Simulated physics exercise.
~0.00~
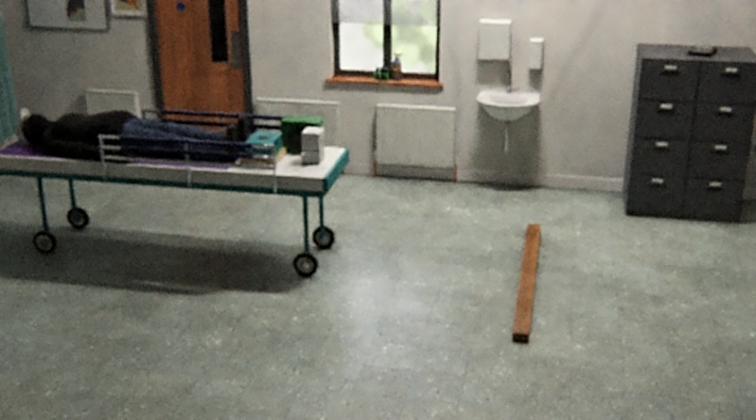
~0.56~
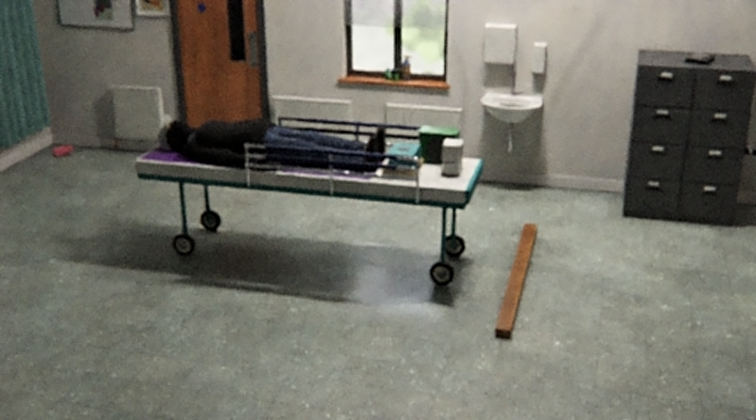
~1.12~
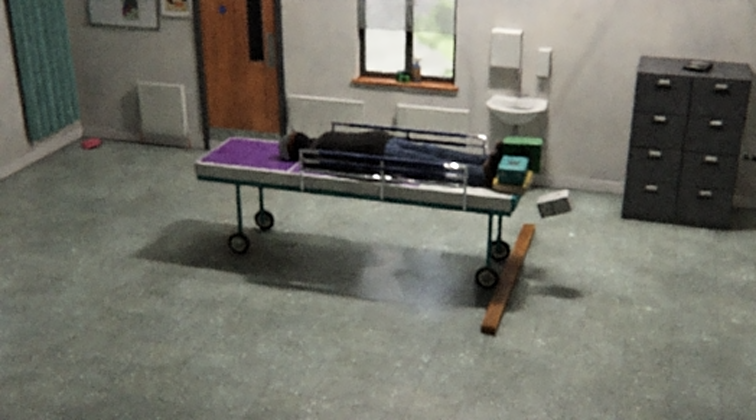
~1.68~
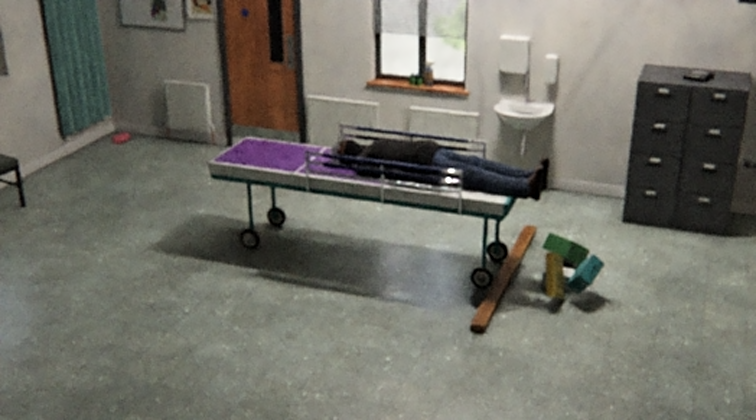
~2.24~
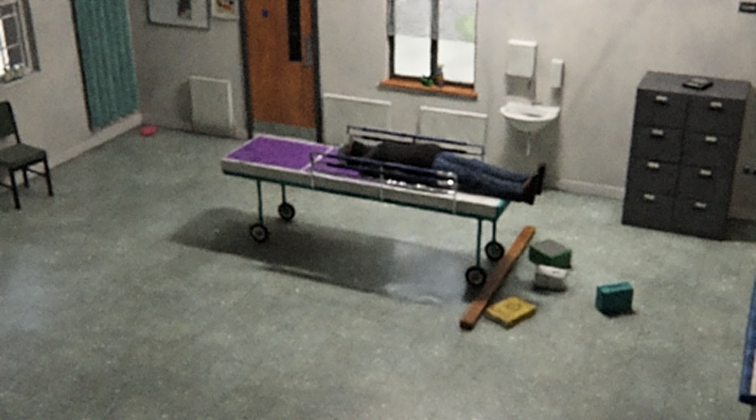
Hospital trolley rolling right and stopping at a wooden sill, boxes tumbling to the floor as the lying person slides feet-first past its end.
